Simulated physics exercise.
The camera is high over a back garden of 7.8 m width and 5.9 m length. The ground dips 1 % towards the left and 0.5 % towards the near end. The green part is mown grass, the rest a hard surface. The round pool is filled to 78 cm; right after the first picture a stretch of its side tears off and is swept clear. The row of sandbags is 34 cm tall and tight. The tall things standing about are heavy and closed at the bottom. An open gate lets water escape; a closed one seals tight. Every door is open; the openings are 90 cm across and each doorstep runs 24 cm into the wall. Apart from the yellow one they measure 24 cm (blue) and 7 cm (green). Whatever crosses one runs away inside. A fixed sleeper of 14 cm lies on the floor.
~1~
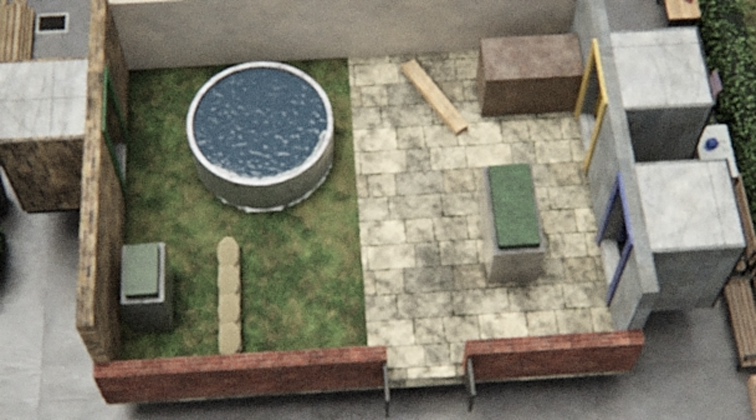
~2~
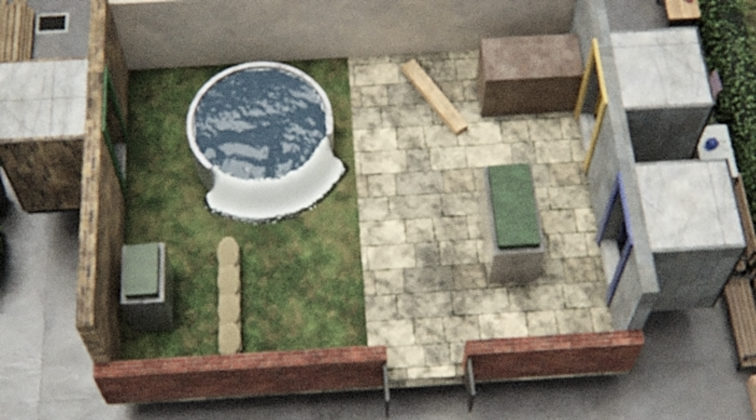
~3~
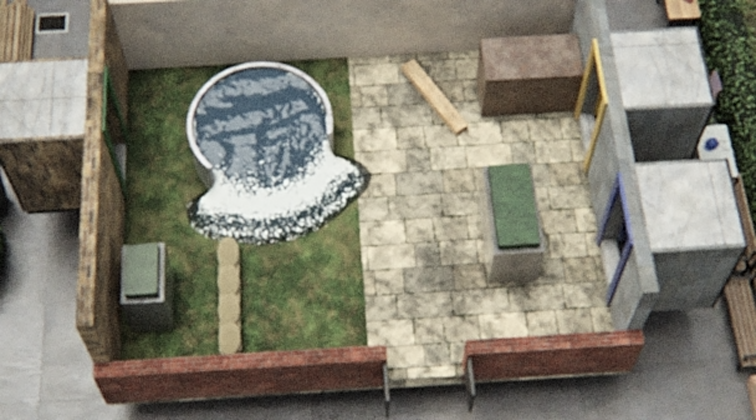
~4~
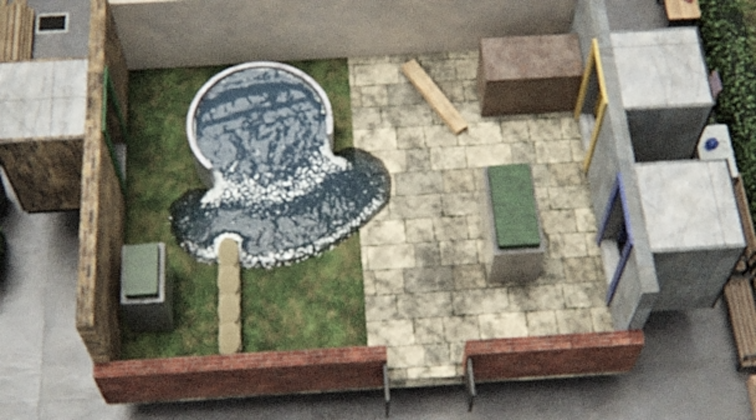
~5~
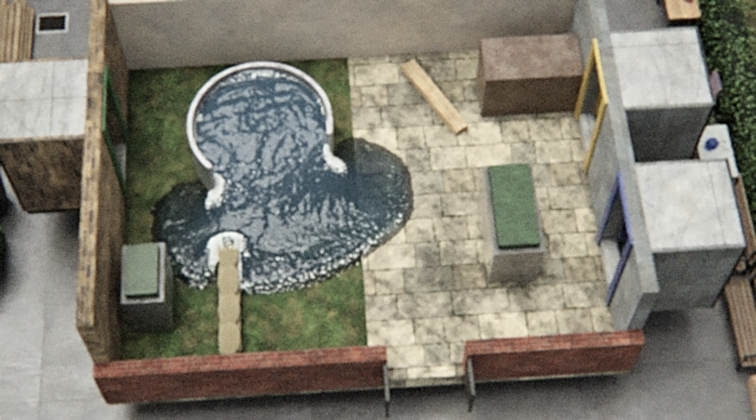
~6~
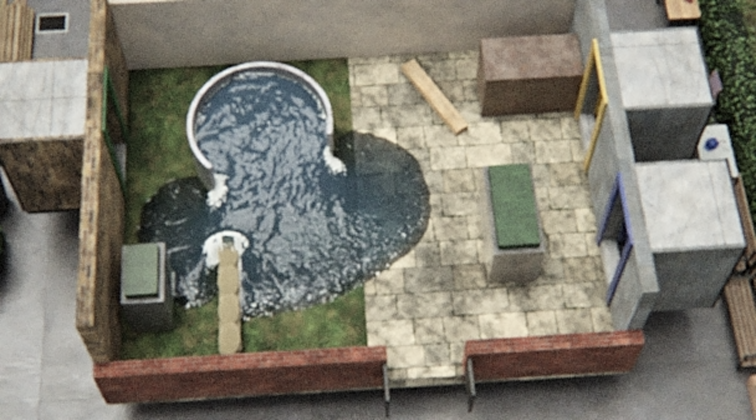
Round garden pool losing its near side, water gushing out in white foam and spreading across the grass and onto the paving.
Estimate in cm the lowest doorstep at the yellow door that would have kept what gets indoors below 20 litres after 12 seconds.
It would have to be roughly 6.5 cm high.
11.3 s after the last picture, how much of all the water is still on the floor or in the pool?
About 82 per cent.
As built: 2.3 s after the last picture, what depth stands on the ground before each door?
Depths in cm: Blue 3, yellow 3, green 6.
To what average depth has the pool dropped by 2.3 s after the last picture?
Some 15 cm.
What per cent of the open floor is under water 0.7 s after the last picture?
Some 50 per cent of it.
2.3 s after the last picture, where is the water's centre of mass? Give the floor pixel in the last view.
Around (313, 266).
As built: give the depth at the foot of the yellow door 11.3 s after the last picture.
Roughly 4.0 cm deep.
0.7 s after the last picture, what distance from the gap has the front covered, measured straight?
Some 4.0 m out.
Then, 0.7 s after the last picture water covers 50 % of the floor, deepest (37 cm) near (234, 241); it has not reached the yellow door.
Then, 2.3 s after the last picture water covers 60 % of the floor, deepest (32 cm) near (133, 339); 3 cm at the yellow door, 0 litres in over its 20 cm doorstep.
Then, 11.3 s after the last picture water covers 95 % of the floor, deepest (12 cm) near (129, 84); 4 cm at the yellow door, 0 litres in over its 20 cm doorstep.
At the yellow door as built, the water peaked near 12 cm, 6.5 s after the last picture.
With a doorstep of 6 cm, 27 litres would have come in within the 12 s; with 8 cm, 10 litres. So under 20 litres takes about 6.5 cm.
